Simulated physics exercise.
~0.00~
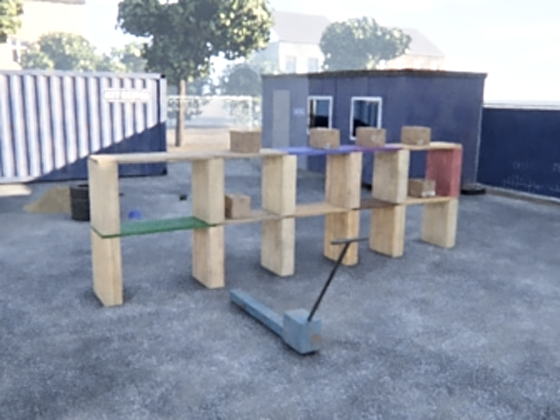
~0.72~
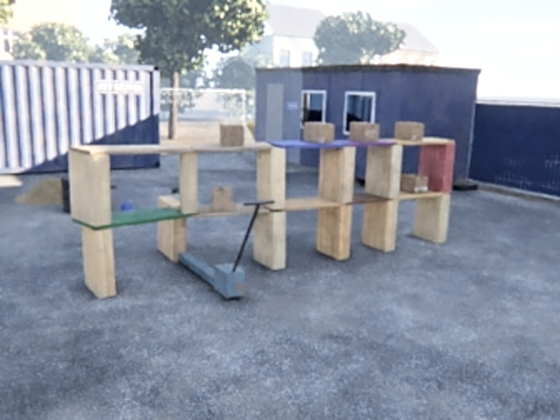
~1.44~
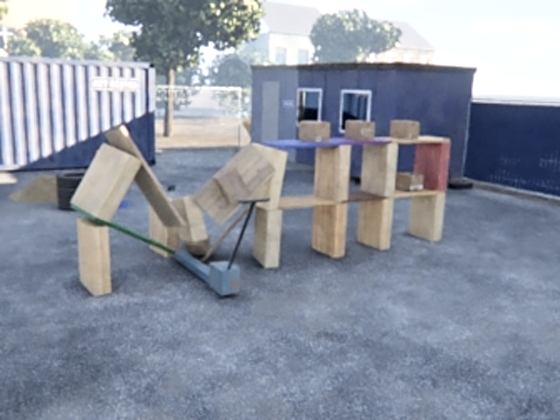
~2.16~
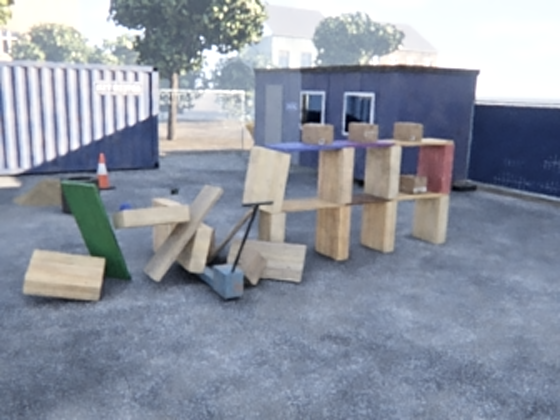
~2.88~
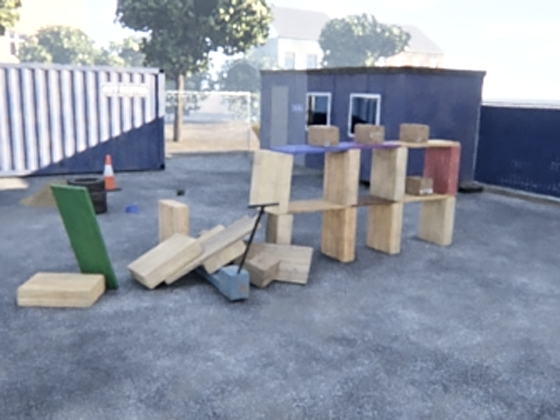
A two-tiered row of wooden boards and slabs stood in a yard until a low jack slid in at its left part, and that end collapsed into a heap with the green board tipped steeply, while the right part stayed standing.
